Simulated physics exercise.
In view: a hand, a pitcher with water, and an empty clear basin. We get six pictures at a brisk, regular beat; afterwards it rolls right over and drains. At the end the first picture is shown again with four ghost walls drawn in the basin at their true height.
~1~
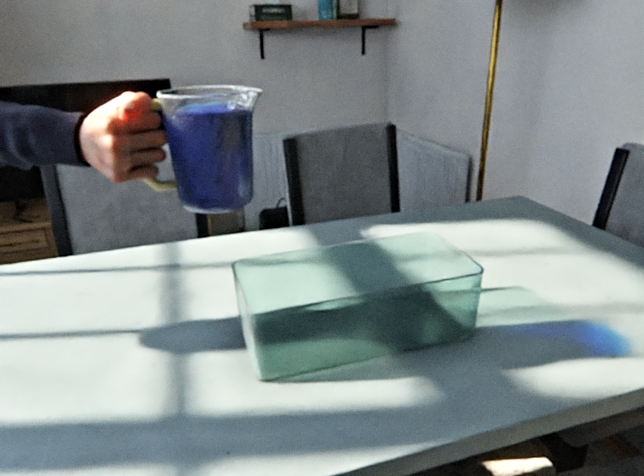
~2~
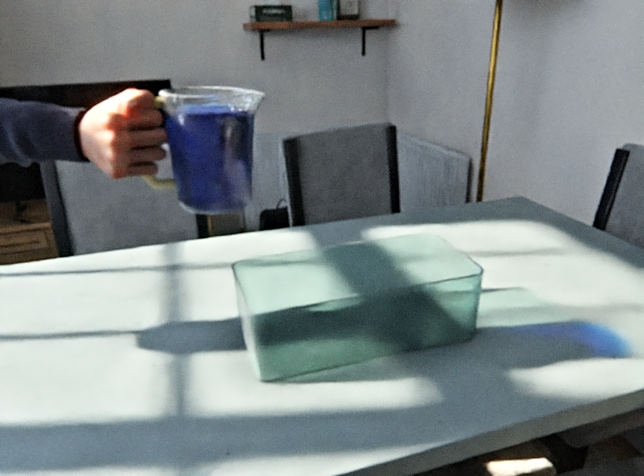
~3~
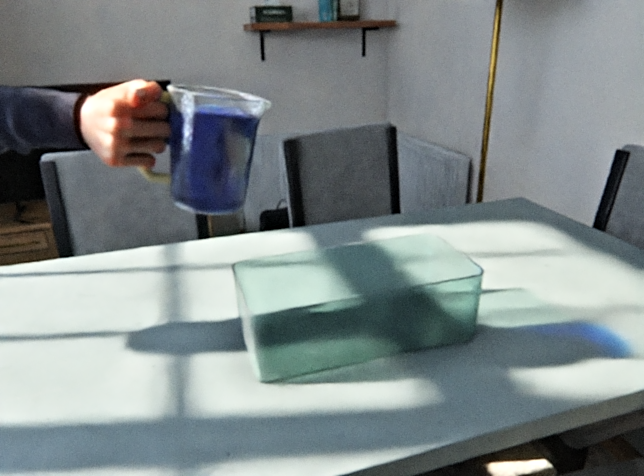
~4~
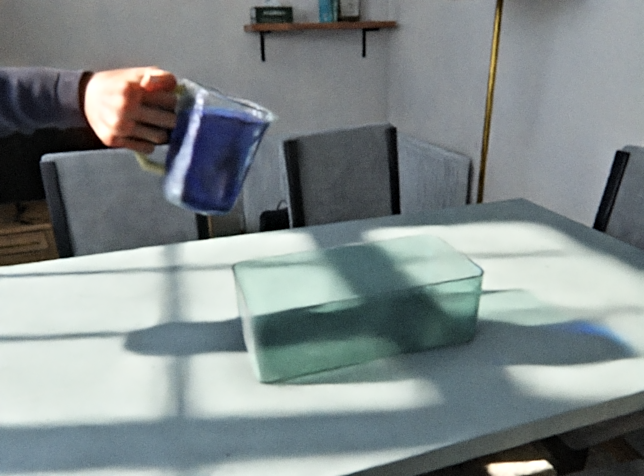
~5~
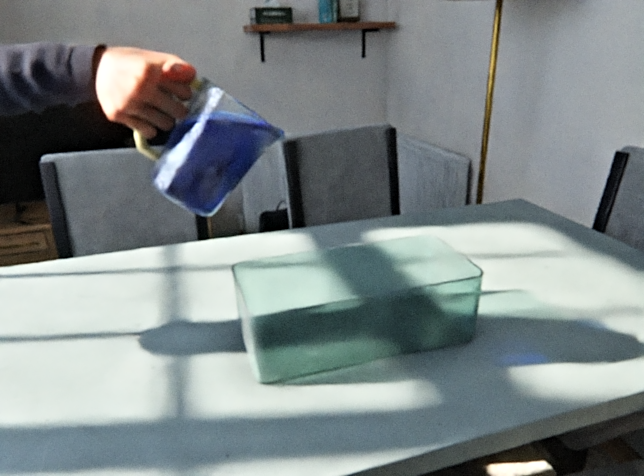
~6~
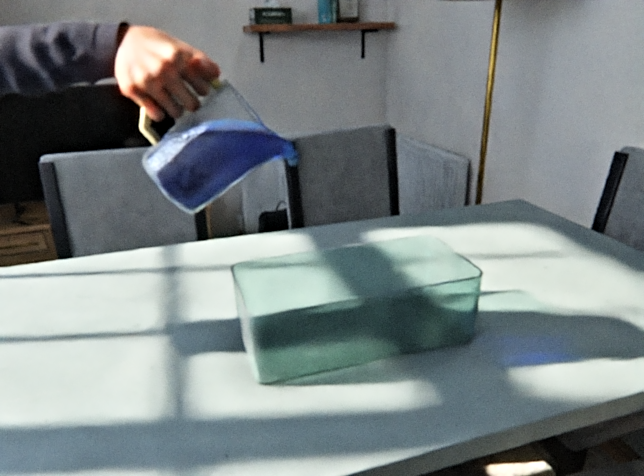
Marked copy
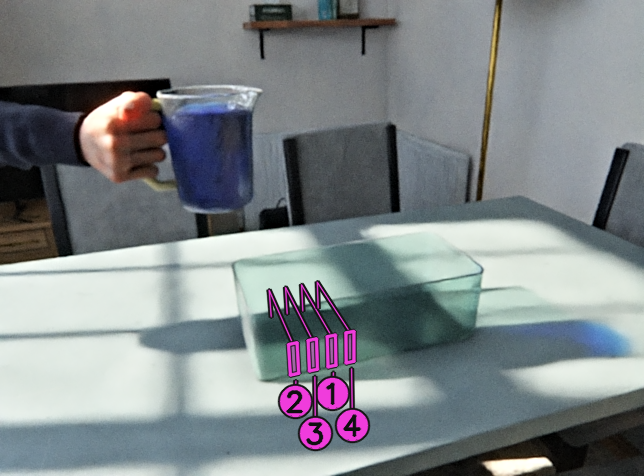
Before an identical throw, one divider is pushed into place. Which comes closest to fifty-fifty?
It is 4.
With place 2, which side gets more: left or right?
More ends on the right.
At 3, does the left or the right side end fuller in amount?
The right one.
On the marked copy, 1 at (333, 372); 2 at (295, 380); 3 at (314, 376); 4 at (351, 368).
If 1 is chosen, about 6 % ends left of the wall and 91 % right of it.
If 2 is chosen, about 3 % ends left of the wall and 93 % right of it; 4 % is lost outside.
If 3 is chosen, about 3 % ends left of the wall and 94 % right of it; 3 % is lost outside.
If 4 is chosen, about 45 % ends left of the wall and 51 % right of it; 3 % is lost outside.
